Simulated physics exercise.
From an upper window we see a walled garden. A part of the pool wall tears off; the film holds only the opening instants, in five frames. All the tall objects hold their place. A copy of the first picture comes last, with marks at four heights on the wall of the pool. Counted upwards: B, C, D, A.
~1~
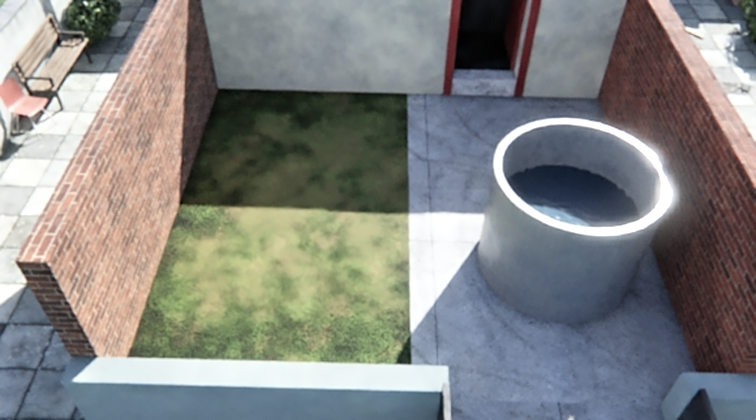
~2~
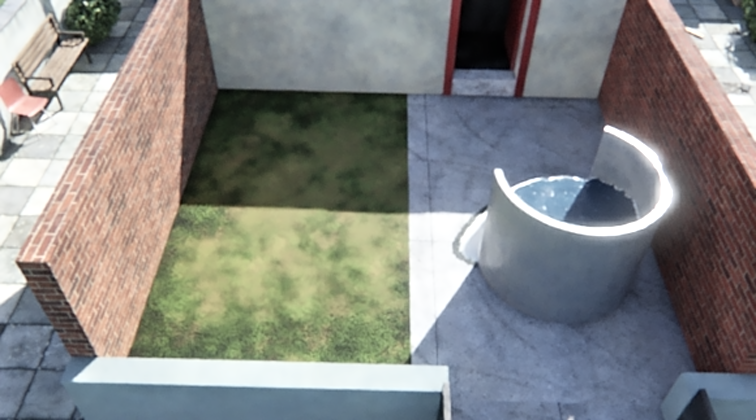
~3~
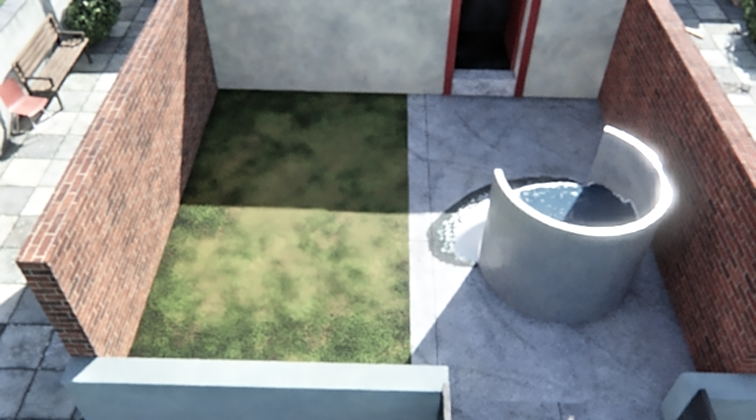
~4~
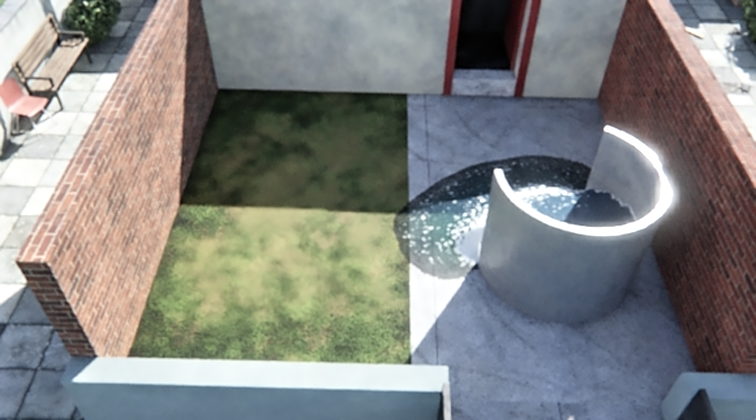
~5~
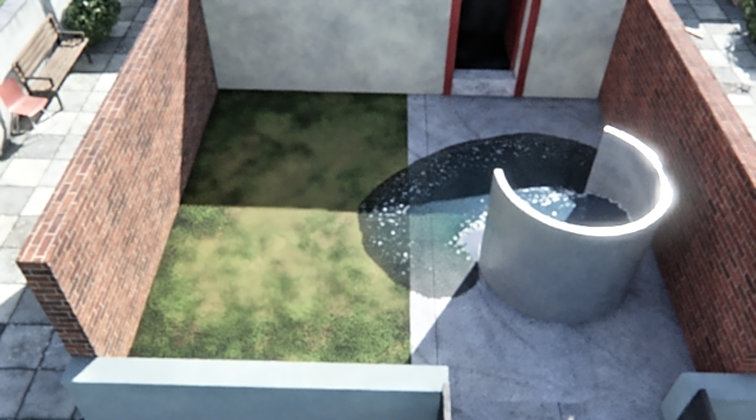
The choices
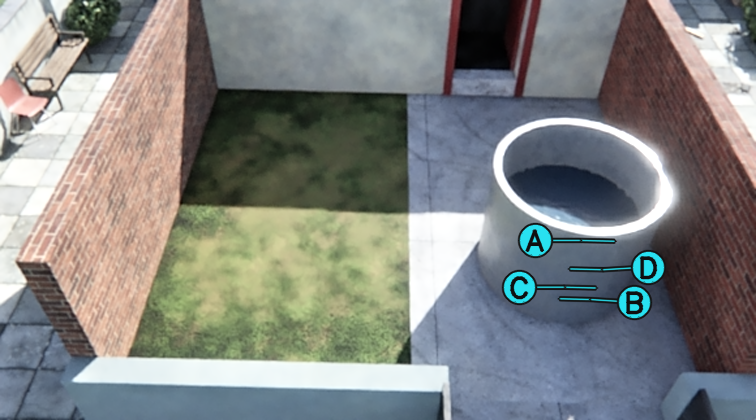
Water pours from a round grey tank's open side and spreads left onto the grass.
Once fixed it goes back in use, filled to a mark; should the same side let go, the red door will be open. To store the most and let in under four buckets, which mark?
That is line D.
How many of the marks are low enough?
Three of the four.
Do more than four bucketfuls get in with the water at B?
No, that is safe.
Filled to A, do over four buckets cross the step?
Yes.
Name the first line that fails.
A.
In cyan, A at (597, 240); B at (575, 299); C at (579, 287); D at (586, 269); from the bottom up B, C, D, A.
If A is chosen, about 9 bucketfuls get in.
If B is chosen, nothing gets over.
If C is chosen, nothing gets over.
If D is chosen, a bucket or two gets in.
